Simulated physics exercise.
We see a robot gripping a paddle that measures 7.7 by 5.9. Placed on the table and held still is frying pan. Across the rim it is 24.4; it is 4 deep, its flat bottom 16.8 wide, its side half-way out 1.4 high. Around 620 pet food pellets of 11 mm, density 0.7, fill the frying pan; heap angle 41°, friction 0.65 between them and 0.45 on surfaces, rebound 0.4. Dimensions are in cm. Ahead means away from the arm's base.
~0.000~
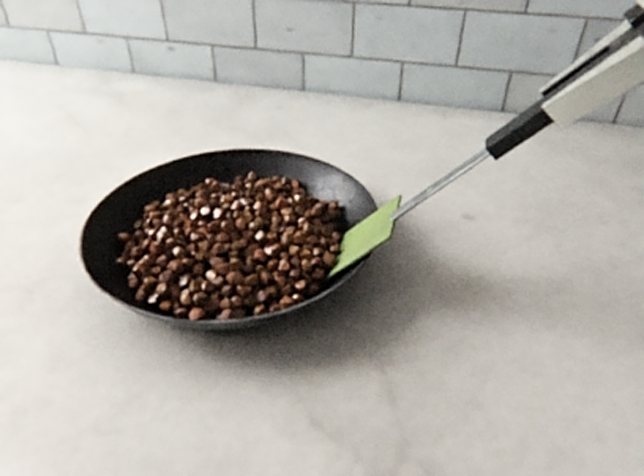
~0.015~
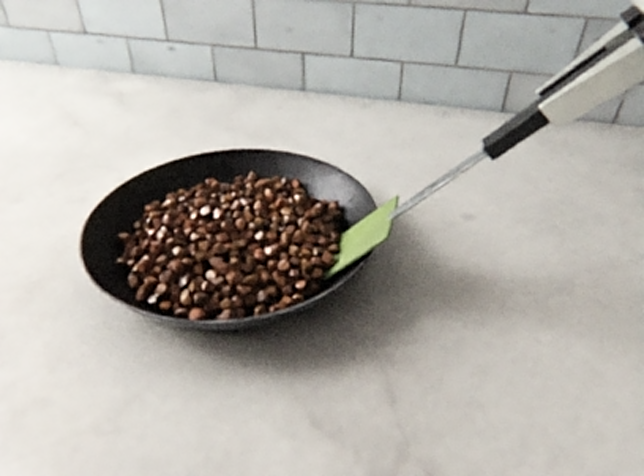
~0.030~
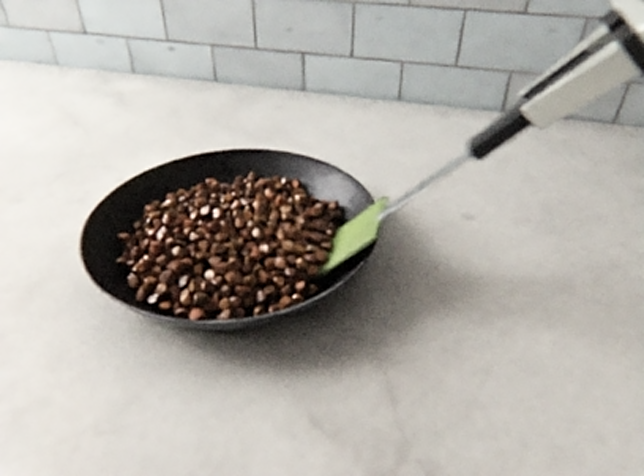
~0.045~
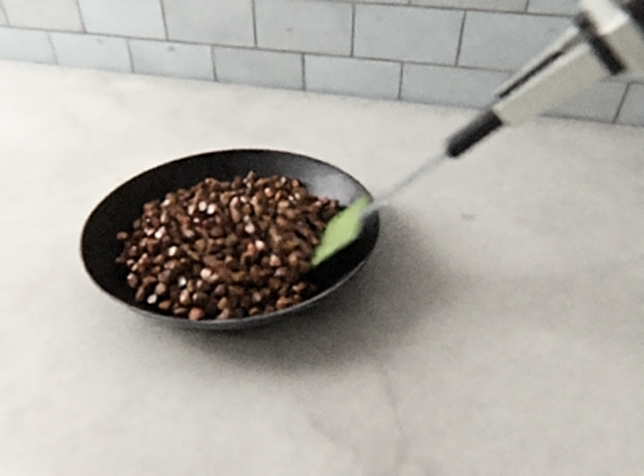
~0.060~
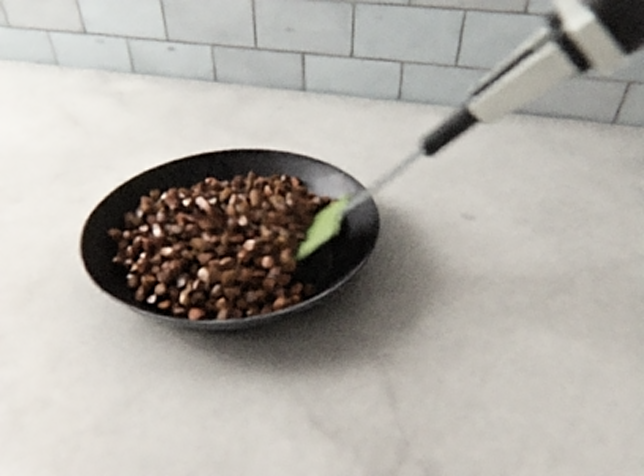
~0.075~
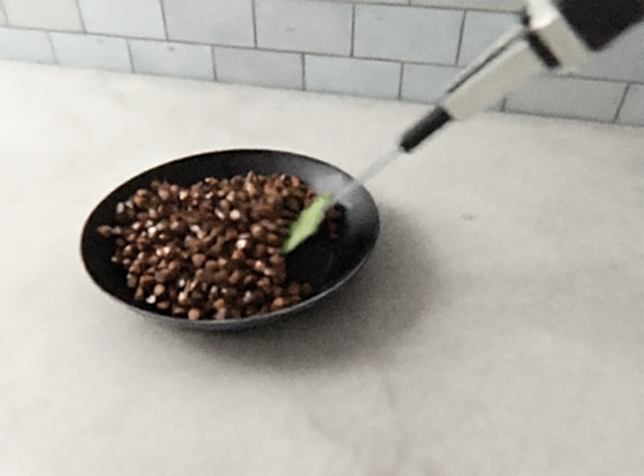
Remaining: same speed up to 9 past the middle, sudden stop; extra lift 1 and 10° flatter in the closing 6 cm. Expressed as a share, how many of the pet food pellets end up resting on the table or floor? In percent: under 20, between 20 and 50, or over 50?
Between 20 and 50 percent.
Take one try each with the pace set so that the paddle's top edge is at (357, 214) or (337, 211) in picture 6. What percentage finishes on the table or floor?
That comes to about 15 and about 20 percent, in that order.
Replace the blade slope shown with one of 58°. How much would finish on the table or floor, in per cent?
Near 30 %.
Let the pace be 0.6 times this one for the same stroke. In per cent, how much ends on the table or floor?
I'd put it around 15 per cent.
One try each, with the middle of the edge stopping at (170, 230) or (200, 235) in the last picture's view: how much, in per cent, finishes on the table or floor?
Around 10 per cent for the first try and 5 per cent for the second.
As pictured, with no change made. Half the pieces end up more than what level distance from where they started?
Some 3 centimetres.
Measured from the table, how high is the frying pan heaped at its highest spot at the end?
Roughly 5.0 centimetres.
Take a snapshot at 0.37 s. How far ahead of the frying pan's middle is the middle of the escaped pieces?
About 18 cm.
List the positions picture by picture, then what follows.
The first picture shows paddle top edge at (396, 215), sloping 48°; upper third of the load around (236, 231), from x 120 to 335, top at y 175; 622 in the frying pan.
The second picture shows paddle top edge at (394, 215), sloping 48°; upper third of the load around (236, 231), from x 120 to 335, top at y 175.
The third picture shows paddle top edge at (382, 216), sloping 48°; upper third of the load around (237, 232), from x 120 to 335, top at y 175.
The fourth picture shows paddle top edge at (362, 215), sloping 48°; upper third of the load around (236, 229), from x 120 to 335, top at y 175.
The fifth picture shows paddle top edge at (343, 212), sloping 48°; upper third of the load around (234, 223), from x 115 to 335, top at y 175.
The sixth picture shows paddle top edge at (324, 209), sloping 48°; upper third of the load around (225, 217), from x 105 to 335, top at y 175; 622 in the frying pan.
After 0.11 s, sloping 48°, highest piece 7 above the table; 622 in the frying pan.
After 0.15 s, sloping 45°, highest piece 7 above the table; 621 in the frying pan, 1 on the blade or in flight.
After 0.37 s, sloping 38°, highest piece 9 above the table; 460 in the frying pan, 143 on the table or floor, 19 on the blade or in flight.
After 1.42 s, sloping 38°, highest piece 5 above the table; 457 in the frying pan, 165 on the table or floor.
At rest, 457 in the frying pan, 165 on the table or floor. That is 27 % on the table or floor.
